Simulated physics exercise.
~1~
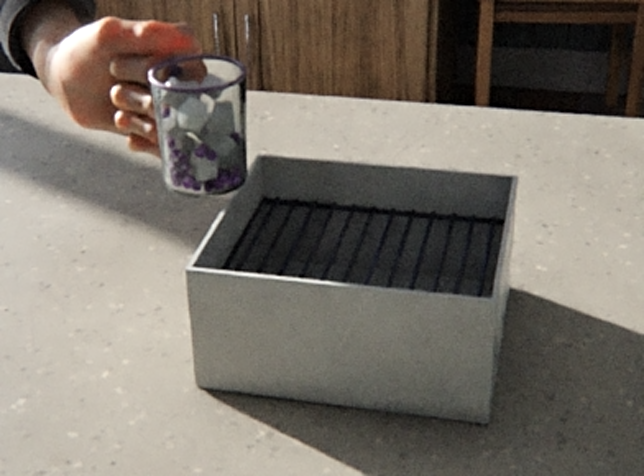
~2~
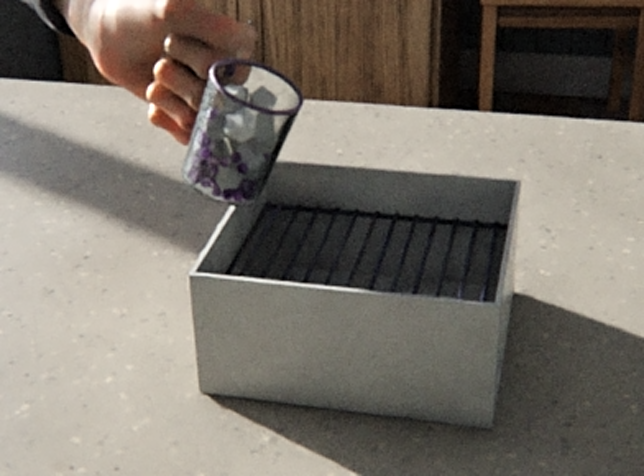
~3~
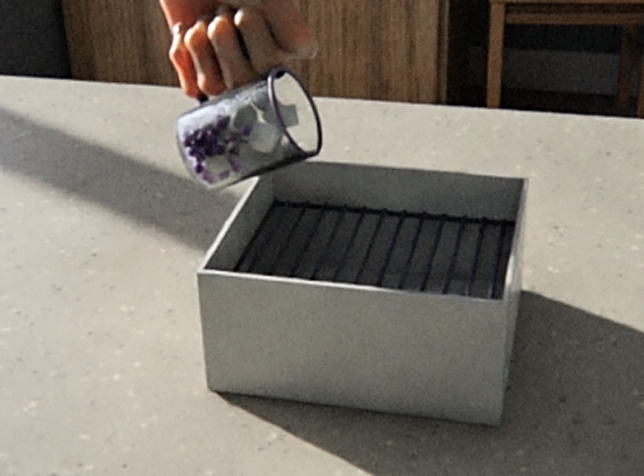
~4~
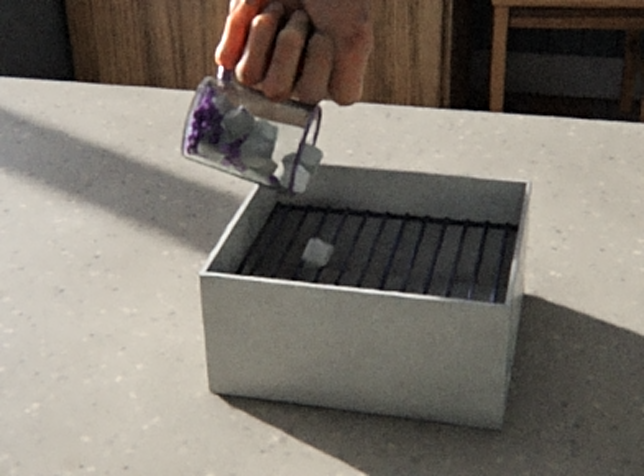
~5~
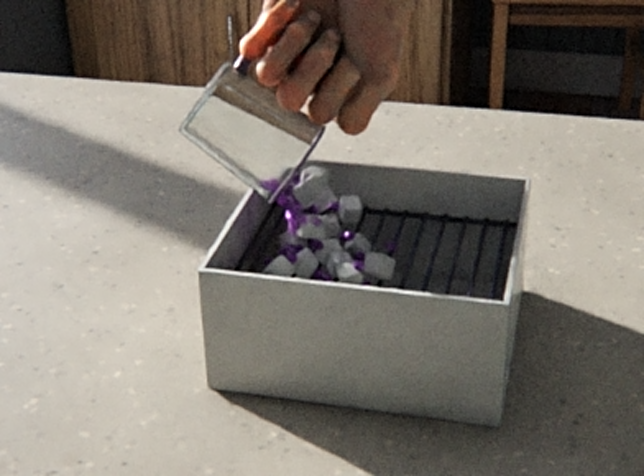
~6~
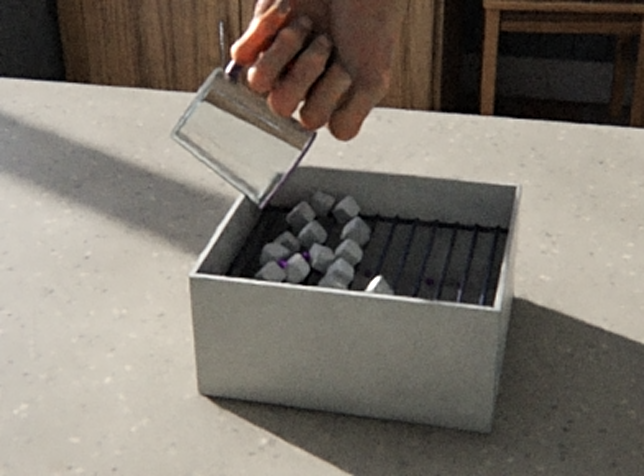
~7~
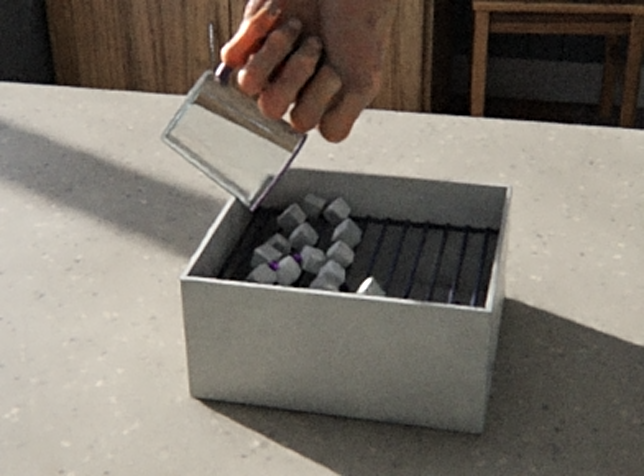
A hand tips a clear cup of purple beads and pale, whitish chunks over a gray box with a dark wire rack, emptying it. The chunks settle on the left part of the rack, while most of the purple pieces drop through the wires and only traces remain visible.
